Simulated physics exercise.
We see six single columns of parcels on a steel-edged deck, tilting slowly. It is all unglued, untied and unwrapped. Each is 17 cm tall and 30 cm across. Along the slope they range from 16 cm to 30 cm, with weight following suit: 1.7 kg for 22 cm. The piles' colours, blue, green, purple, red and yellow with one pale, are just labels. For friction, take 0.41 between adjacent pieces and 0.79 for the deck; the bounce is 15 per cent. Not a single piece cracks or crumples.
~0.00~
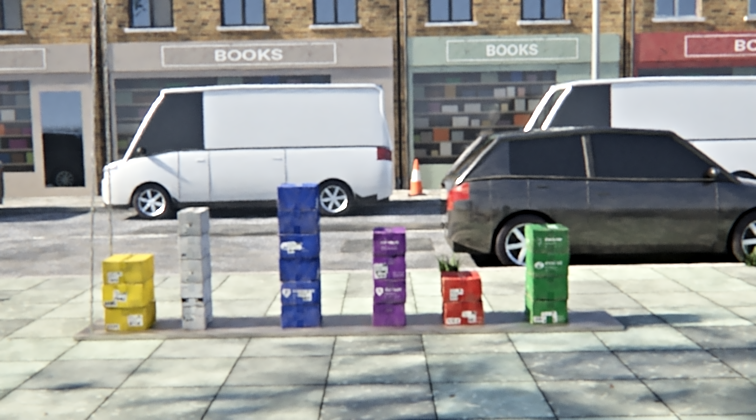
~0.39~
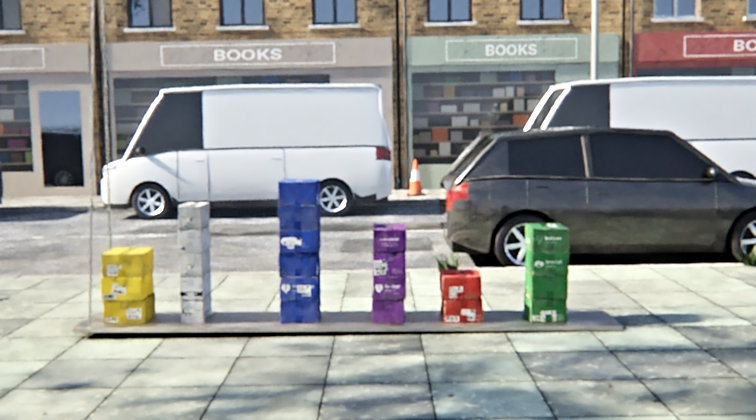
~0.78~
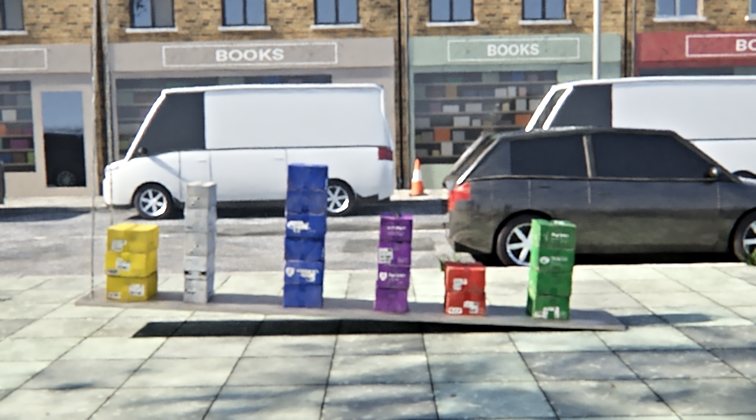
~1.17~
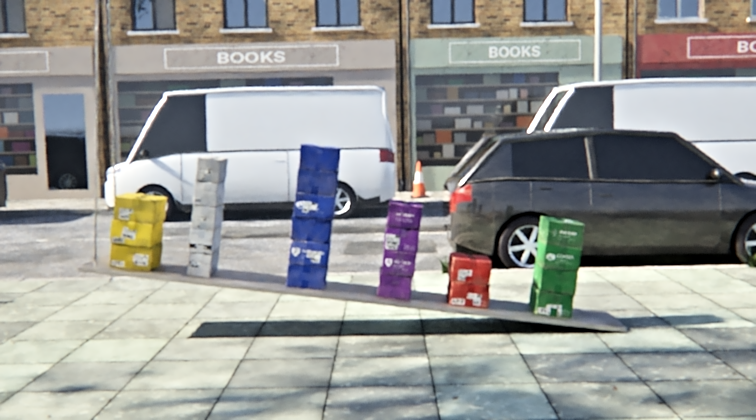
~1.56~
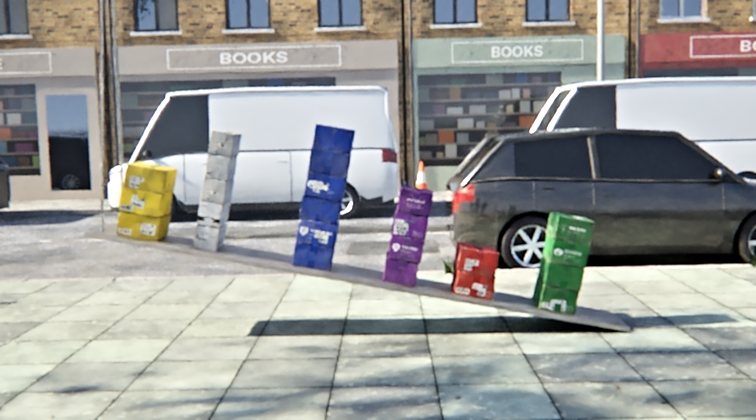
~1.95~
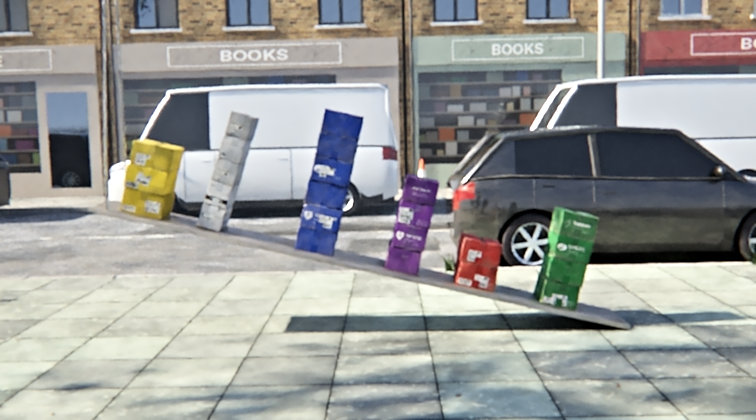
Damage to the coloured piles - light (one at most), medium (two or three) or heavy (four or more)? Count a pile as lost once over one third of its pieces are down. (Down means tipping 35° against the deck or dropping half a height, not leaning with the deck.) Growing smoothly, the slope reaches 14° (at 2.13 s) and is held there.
Heavy.
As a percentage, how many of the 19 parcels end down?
That comes to around 60 percent.
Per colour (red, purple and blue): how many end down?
I count red at 1, purple at 2, and blue at 5.
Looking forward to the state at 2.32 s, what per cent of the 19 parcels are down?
0 per cent at that moment.
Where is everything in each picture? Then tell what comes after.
In the first picture (we follow the side turned to the camera; leans and shifts are taken against what carries them), middle of the deck's edge (348, 333) slope 0°; top purple parcel (390, 244); top green parcel (551, 241); no other piece has moved.
Middle of the deck's edge (347, 329) slope 1°; top blue parcel (298, 194), in the second picture.
Middle of the deck's edge (350, 316) slope 4°; top purple parcel (396, 230), in the third picture.
Middle of the deck's edge (353, 300) slope 8°; top purple parcel (405, 217), in the fourth picture.
Middle of the deck's edge (358, 282) slope 11°; top purple parcel (415, 203), in the fifth picture.
Middle of the deck's edge (360, 269) slope 14°; top blue parcel (342, 124); top purple parcel (421, 191); no other piece has moved, in the sixth picture.
Around 2.32 s, slope 14°; none of the 19 other parcels down, 3 disturbed; top blue parcel displaced 24 mm.
Around 2.80 s, slope 14°; none of the 19 other parcels down, 6 disturbed; top blue parcel tipped 24°, 59 mm lower.
Around 3.28 s, slope 14°; 7 of the 19 other parcels down; top purple parcel tipped 14°, 18 cm lower; top blue parcel tipped 14°, 33 cm lower.
Around 3.88 s, slope 14°; 11 of the 19 other parcels down; top green parcel upside down; top blue parcel tipped 40°, 52 cm lower.
Finally (4.7 s), slope 14°; 11 of the 19 other parcels down; top green parcel upside down; top blue parcel tipped 14°, 61 cm lower. Wrecked, blue, green, purple and red. Seen by the last camera, middles, top blue parcel near (685, 286).
